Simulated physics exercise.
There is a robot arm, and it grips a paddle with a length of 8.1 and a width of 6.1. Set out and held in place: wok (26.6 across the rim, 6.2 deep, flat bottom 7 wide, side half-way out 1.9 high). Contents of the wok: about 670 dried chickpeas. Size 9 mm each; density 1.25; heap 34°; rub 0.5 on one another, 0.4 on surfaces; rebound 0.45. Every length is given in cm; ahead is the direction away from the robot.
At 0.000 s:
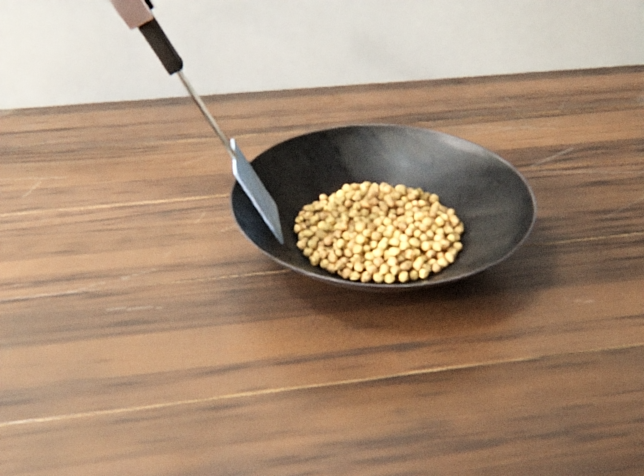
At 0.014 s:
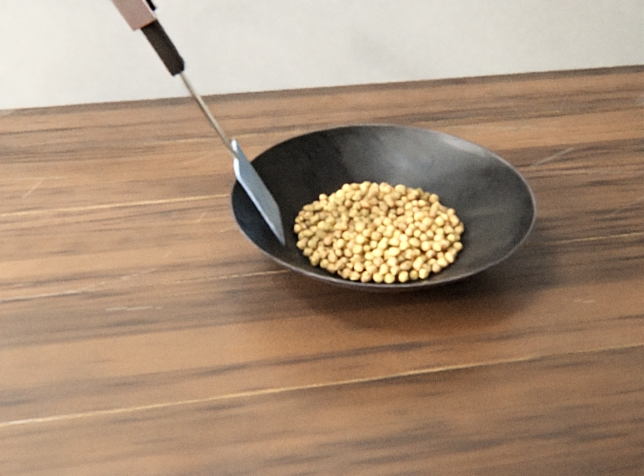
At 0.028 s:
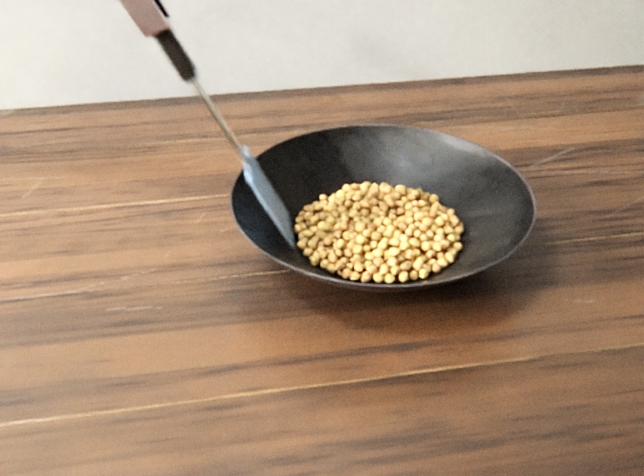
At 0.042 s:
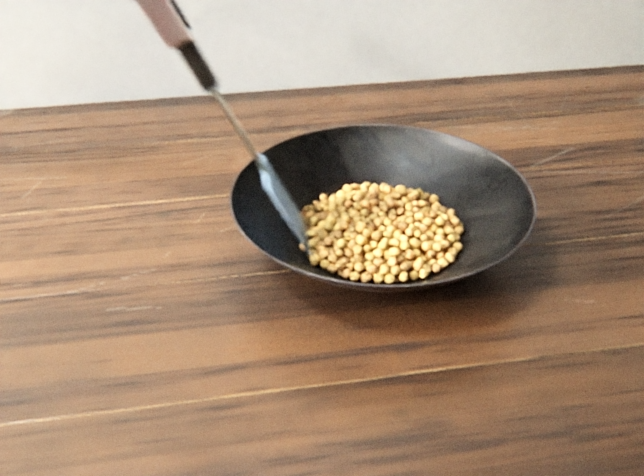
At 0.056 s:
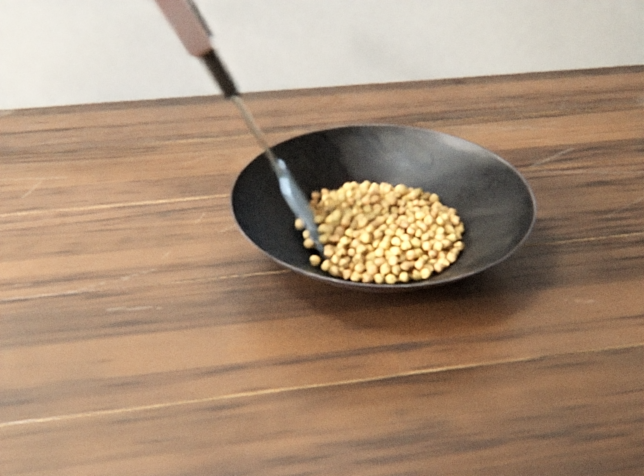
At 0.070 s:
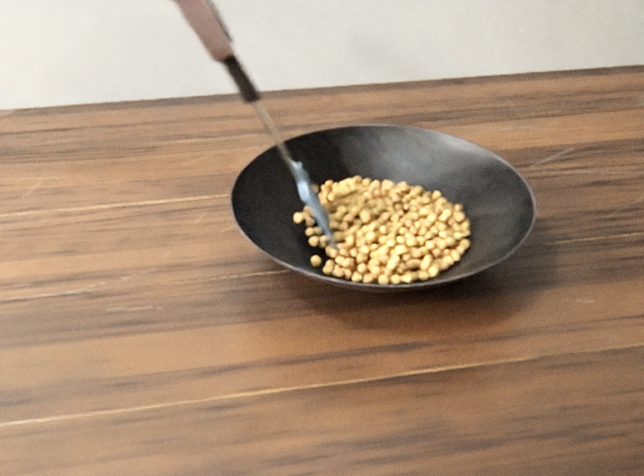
A spatula with a dark handle slid from the left side of a black wok on a wooden table into the pile of dried chickpeas, nudging some slightly rightward while a few sat loose behind it.
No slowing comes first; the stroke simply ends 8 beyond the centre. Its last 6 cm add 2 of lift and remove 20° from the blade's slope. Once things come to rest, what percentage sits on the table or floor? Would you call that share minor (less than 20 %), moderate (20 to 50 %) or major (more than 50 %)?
I would call it moderate.
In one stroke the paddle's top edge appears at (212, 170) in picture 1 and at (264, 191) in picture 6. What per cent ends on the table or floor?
Roughly 10 percent ends up there.
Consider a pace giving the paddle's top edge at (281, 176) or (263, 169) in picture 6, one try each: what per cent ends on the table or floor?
Close to 15 per cent in the first try and close to 0 per cent in the second.
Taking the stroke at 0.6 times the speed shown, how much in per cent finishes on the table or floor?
Roughly 10 percent ends on the table or floor.
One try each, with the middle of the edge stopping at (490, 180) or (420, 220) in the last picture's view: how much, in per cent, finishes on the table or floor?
Close to 35 and close to 0 per cent, respectively.
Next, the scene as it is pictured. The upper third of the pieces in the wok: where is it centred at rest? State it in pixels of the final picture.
Pixel estimate: About (453, 217).
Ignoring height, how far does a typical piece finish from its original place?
Somewhere around 5 centimetres, I'd say.
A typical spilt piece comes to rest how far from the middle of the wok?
I reckon close to 30 centimetres.
After 0.10 s, sloping 65°, highest piece 7 above the table; 673 in the wok.
After 0.14 s, sloping 59°, highest piece 12 above the table; 672 in the wok, 1 on the blade or in flight.
After 0.36 s, sloping 45°, highest piece 19 above the table; 471 in the wok, 111 on the table or floor, 91 on the blade or in flight.
After 1.41 s, sloping 45°, highest piece 5 above the table; 471 in the wok, 202 on the table or floor.
In the end, 471 in the wok, 202 on the table or floor. That is 30 % on the table or floor.
